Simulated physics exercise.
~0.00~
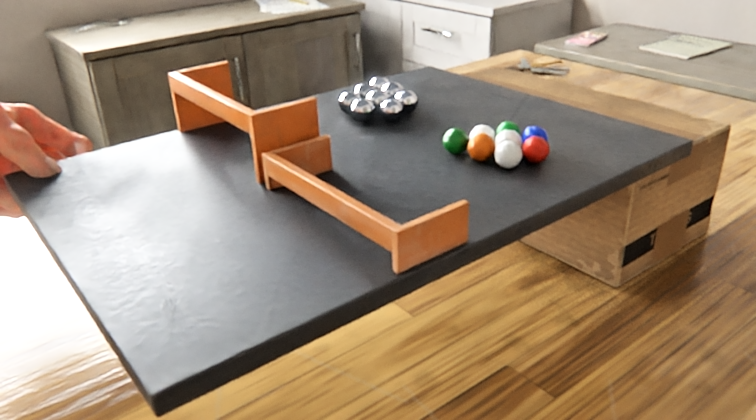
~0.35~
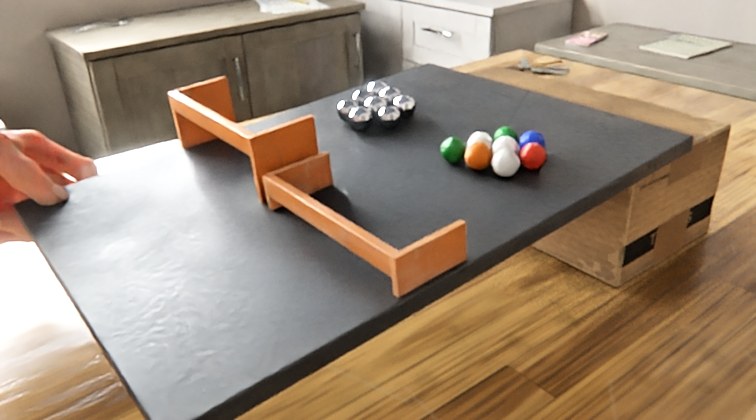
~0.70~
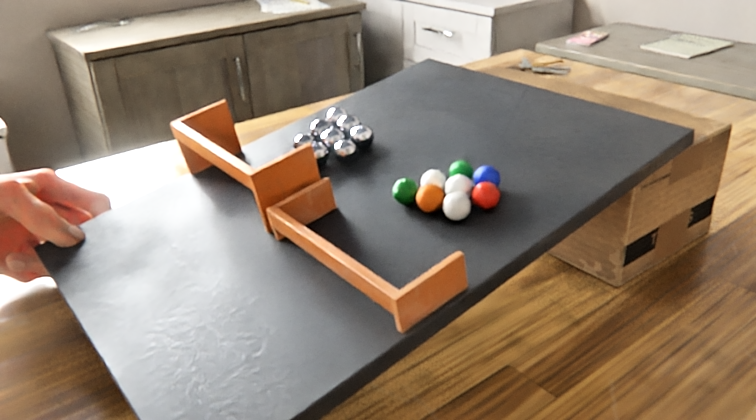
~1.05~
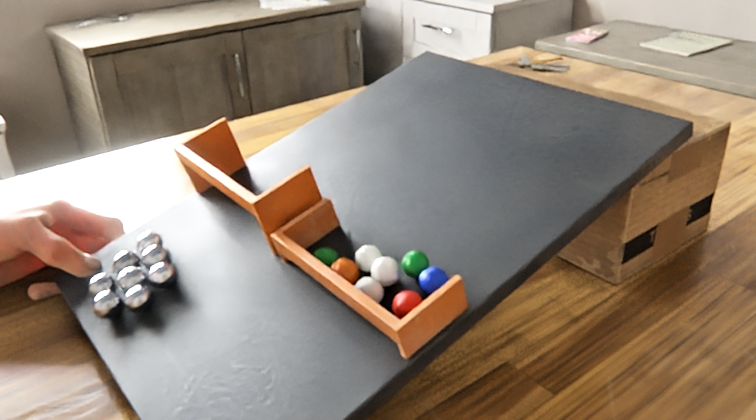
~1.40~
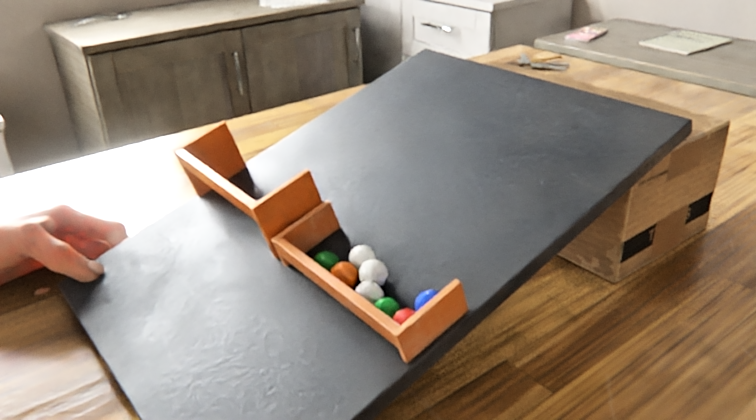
A hand lowering one end of a dark board, coloured balls rolling into an orange barrier while silver balls pass another and leave view.
